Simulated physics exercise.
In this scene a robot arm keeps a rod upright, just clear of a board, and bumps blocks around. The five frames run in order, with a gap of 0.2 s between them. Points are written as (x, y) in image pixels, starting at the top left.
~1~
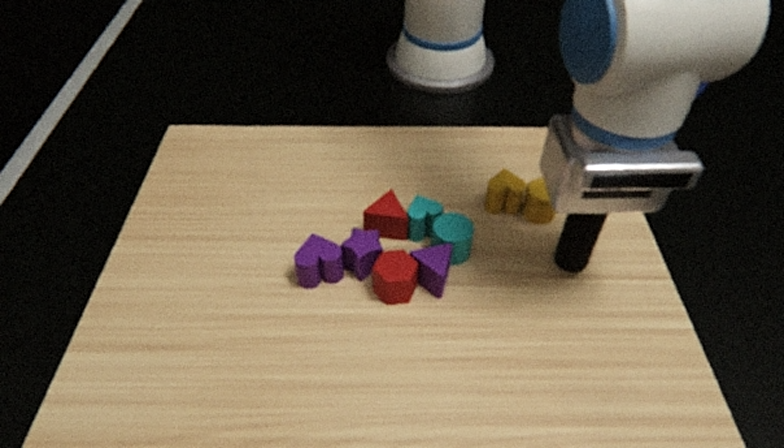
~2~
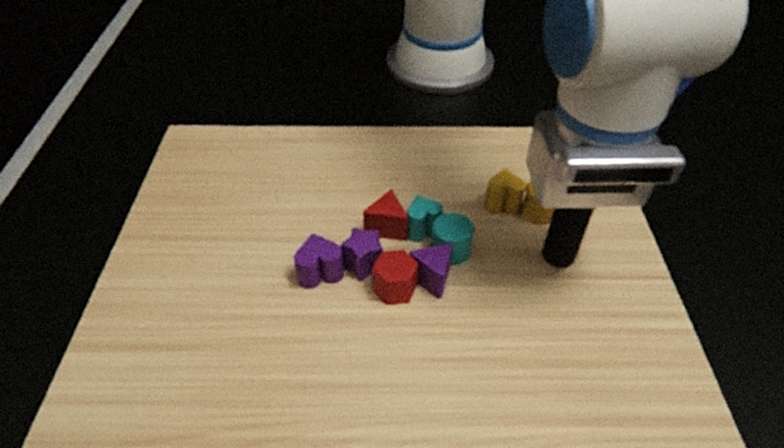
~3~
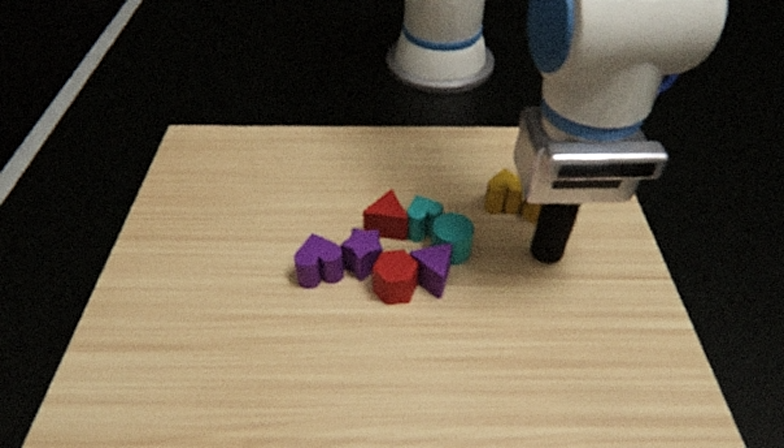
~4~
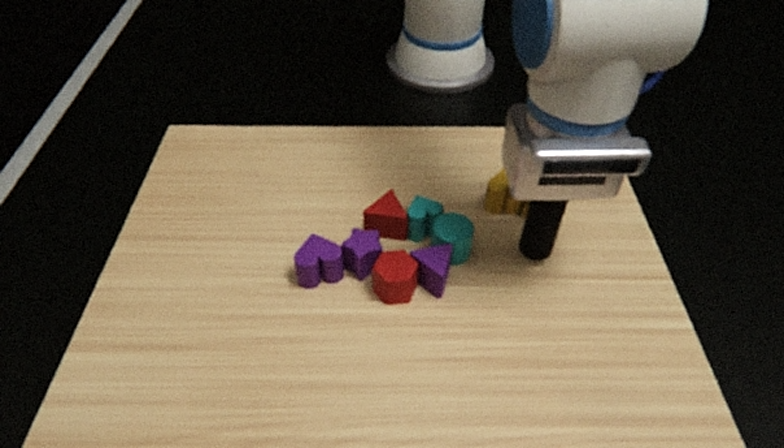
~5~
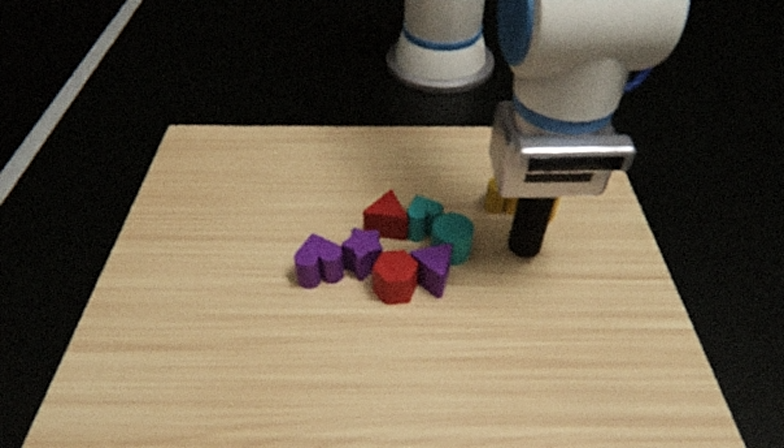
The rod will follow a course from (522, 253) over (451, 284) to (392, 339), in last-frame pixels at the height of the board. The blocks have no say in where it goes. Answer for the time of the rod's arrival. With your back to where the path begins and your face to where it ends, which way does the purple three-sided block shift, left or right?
It will end up to the right.
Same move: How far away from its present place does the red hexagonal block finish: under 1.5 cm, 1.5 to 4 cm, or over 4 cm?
The block shifts between 1.5 and 4 cm.
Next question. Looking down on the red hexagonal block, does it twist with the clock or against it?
The turn is anti-clockwise.
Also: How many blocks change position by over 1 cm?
I foresee two blocks being moved.
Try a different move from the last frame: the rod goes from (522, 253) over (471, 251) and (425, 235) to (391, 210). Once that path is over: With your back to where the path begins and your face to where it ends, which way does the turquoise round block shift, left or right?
It will end up to the left.
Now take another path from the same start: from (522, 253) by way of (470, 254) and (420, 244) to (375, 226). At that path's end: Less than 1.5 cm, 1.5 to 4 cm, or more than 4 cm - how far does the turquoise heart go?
Verdict: From 1.5 to 4 cm.
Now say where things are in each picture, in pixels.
In the first picture, rod tip at (570, 260); block tops, red hexagonal block at (396, 265); purple three-sided block at (435, 256); turquoise round block at (453, 226); yellow round block at (545, 189).
In the second picture, rod at (558, 256); blocks unchanged.
In the third picture, rod at (547, 252); blocks unchanged.
In the fourth picture, rod at (535, 248); blocks unchanged.
In the fifth picture, rod at (524, 246); red hexagonal block at (396, 265); purple three-sided block at (435, 256); turquoise round block at (453, 226); yellow round block hidden.
On the path given first. One third of the way, rod at (475, 264); nothing pushed yet.
Two thirds of the way, rod at (430, 294); red hexagonal block at (377, 269), turned 25° anticlockwise; purple three-sided block at (410, 256), turned 25° clockwise; turquoise round block at (448, 226).
At the end, rod at (392, 332); red hexagonal block at (377, 269), turned 25° anticlockwise; purple three-sided block at (410, 256), turned 25° clockwise; turquoise round block at (448, 226); yellow round block in place.
